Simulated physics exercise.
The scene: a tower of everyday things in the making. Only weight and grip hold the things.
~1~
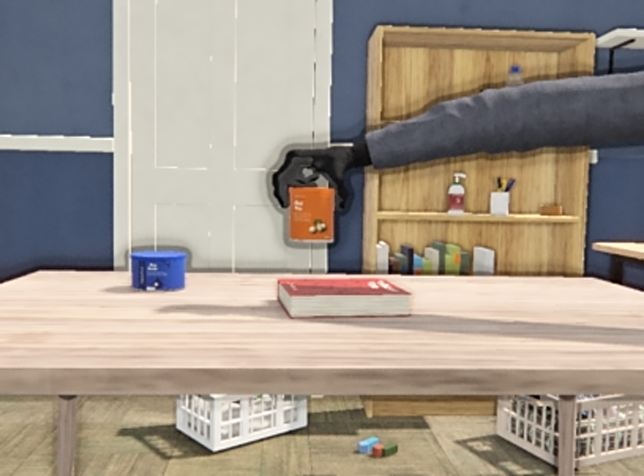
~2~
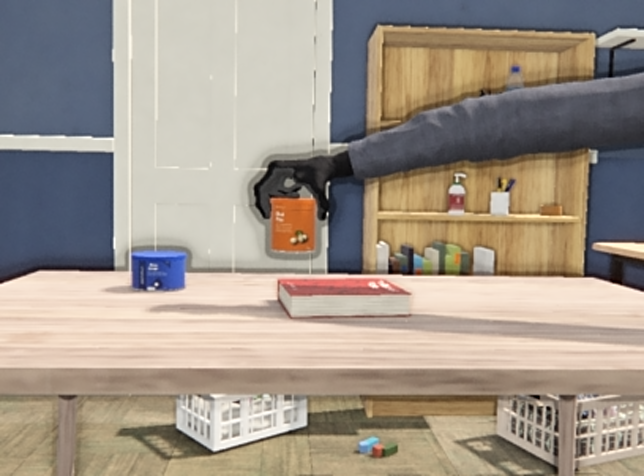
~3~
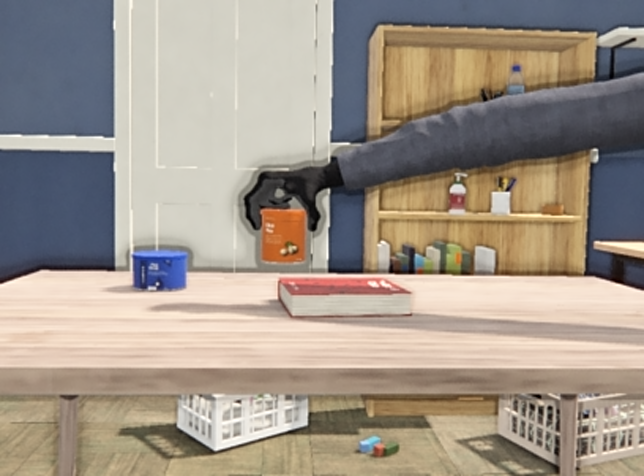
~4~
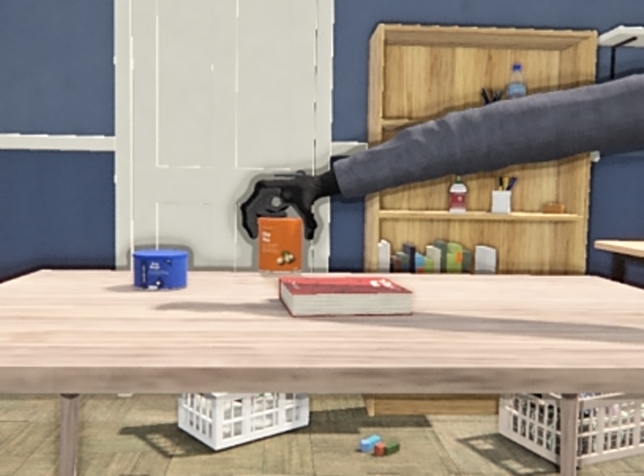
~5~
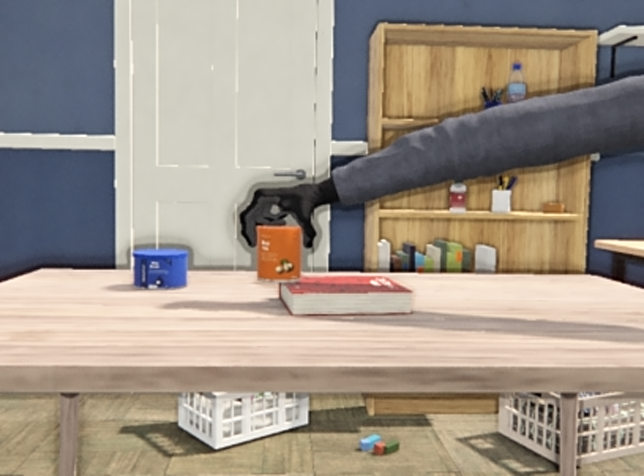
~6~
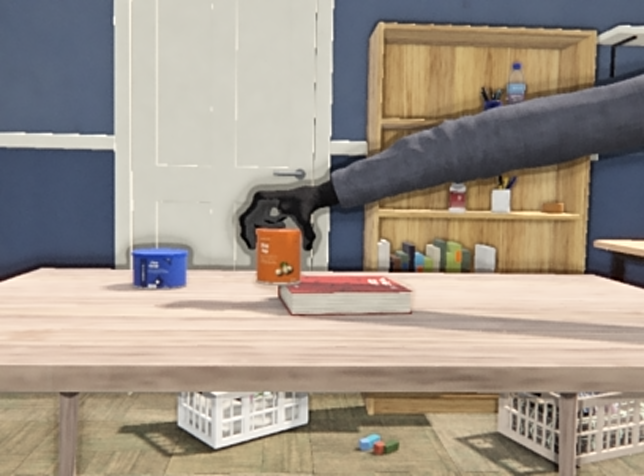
A gloved hand holding an orange tin moved a little to the left and lowered it to the wooden table, between a blue tub and a red book, and kept hold of it.
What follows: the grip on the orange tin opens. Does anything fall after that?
As it turns out, it loses its balance.
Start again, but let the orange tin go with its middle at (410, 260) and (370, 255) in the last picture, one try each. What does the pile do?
First try: It comes apart; second try: It keeps its balance.
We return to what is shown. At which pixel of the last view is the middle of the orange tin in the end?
At about (237, 282).
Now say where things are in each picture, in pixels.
The first picture shows on its way; orange tin (312, 215); blue tub (159, 271).
The second picture shows on its way; orange tin (293, 225); blue tub (159, 271).
The third picture shows on its way; orange tin (283, 236); blue tub (160, 271).
The fourth picture shows on its way; orange tin (281, 245); blue tub (160, 270).
The fifth picture shows set down, still held; orange tin (279, 253); blue tub (160, 269).
The sixth picture shows set down, still held; orange tin (279, 256); blue tub (160, 269).
Then, 0.30 s past the last view, orange tin rocked 59° from its first pose near (255, 271).
Then, 0.40 s past the last view, orange tin now fallen.
Then, 0.80 s past the last view, nothing new.
Then, 2.20 s past the last view, orange tin resting near (237, 282).
Finally, fallen, orange tin; the other 2 still in place. Final places as the last picture's camera would see them, orange tin near (237, 282). The pile comes apart.
